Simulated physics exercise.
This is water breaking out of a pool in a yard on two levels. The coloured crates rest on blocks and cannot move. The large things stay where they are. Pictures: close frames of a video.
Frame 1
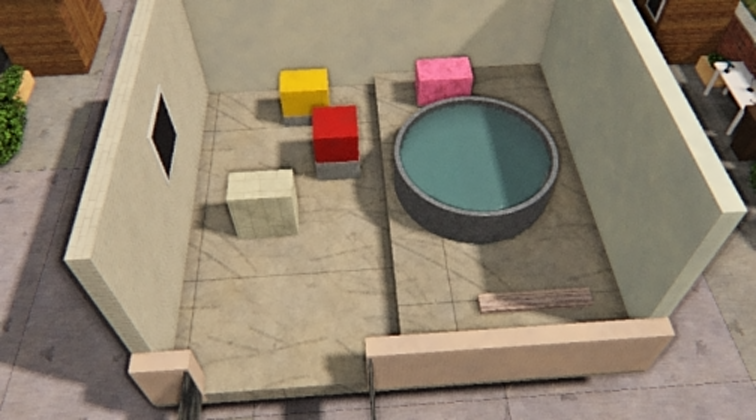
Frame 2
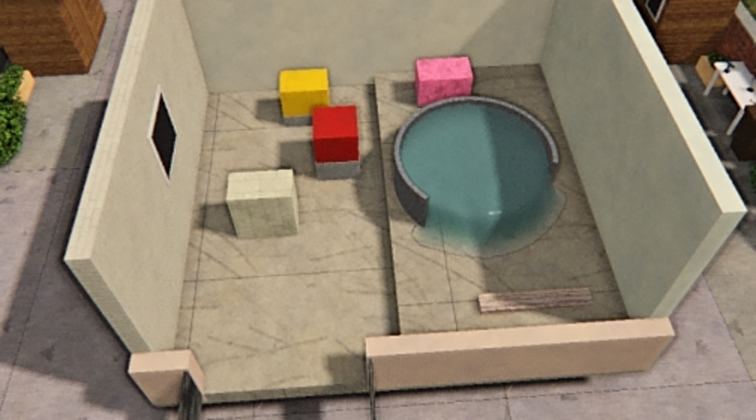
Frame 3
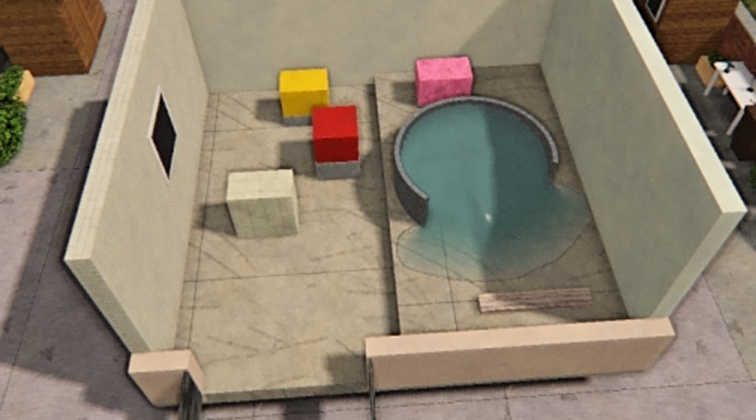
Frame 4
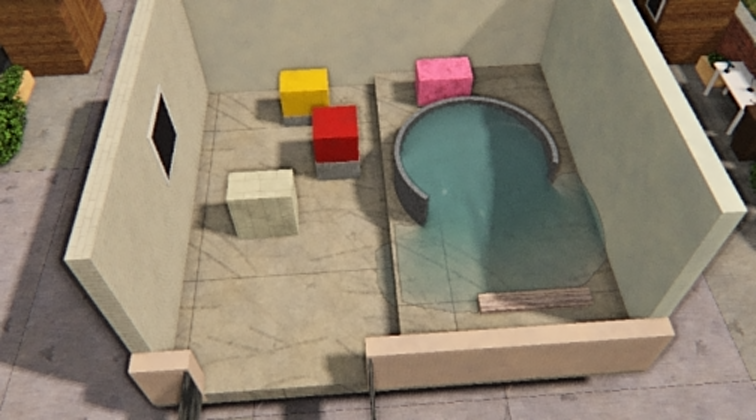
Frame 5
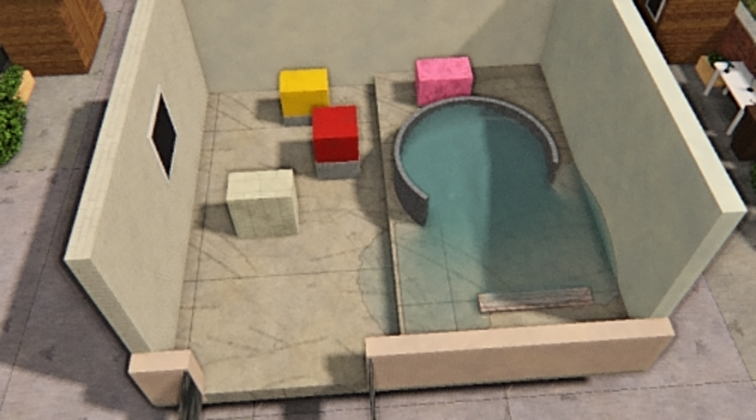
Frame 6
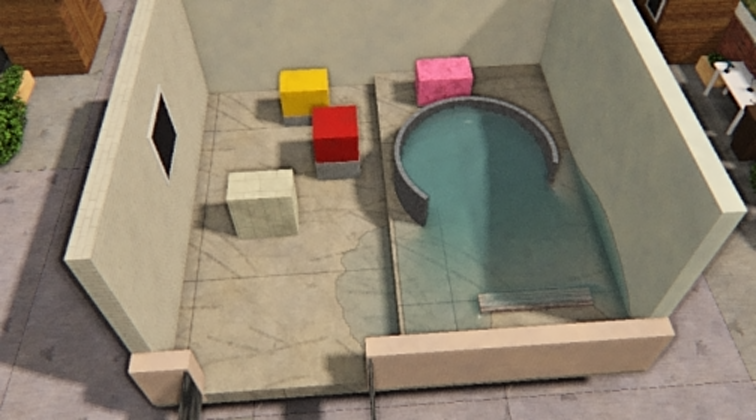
A round dark-rimmed pool of teal water stands on the right side of a walled, stone-floored yard on two levels, seen from high above by a still camera. Yellow, red and pale blocks sit on the left, a pink one behind the pool, and a plank lies near the low front wall. The pool's front opens and water pours out, spreading forward around the plank and leftward across the dividing edge.
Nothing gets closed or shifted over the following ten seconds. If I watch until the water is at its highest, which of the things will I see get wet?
You would see this: The yellow crate keeps dry; the red crate keeps dry; the pink crate gets wet.
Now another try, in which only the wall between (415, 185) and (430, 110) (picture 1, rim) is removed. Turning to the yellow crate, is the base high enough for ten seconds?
The yellow crate gets flooded.
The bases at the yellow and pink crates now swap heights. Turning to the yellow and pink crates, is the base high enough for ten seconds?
Taking them in turn, the yellow crate is drenched, then the pink crate stays clear.
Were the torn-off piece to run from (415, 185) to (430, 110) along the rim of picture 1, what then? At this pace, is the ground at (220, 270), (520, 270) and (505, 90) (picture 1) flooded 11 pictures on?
The first comes out soaked, the second untouched, the third untouched.
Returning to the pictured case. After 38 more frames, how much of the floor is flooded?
Near 85 in a hundred.
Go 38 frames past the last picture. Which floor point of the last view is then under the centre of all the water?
Somewhere around (383, 227) in the last view.
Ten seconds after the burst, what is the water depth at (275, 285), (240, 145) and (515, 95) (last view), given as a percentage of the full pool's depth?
My figures are about 10, 12 and 6 percent.
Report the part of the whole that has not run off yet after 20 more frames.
Roughly 94 %.
A moment on, water covers 30 % of the floor; the yellow crate not reached, the red crate not reached, the pink crate not reached.
Next, water covers 35 % of the floor; the yellow crate not reached, the red crate not reached, the pink crate not reached.
Then, water covers 55 % of the floor; the yellow crate not reached, the red crate not reached, the pink crate water round its plinth.
Later, water covers 85 % of the floor; the yellow crate water round its plinth, the red crate water round its plinth, the pink crate water round its plinth.
In the end, water covers 95 % of the floor; the yellow crate stayed above the water, the red crate stayed above the water, the pink crate was topped.
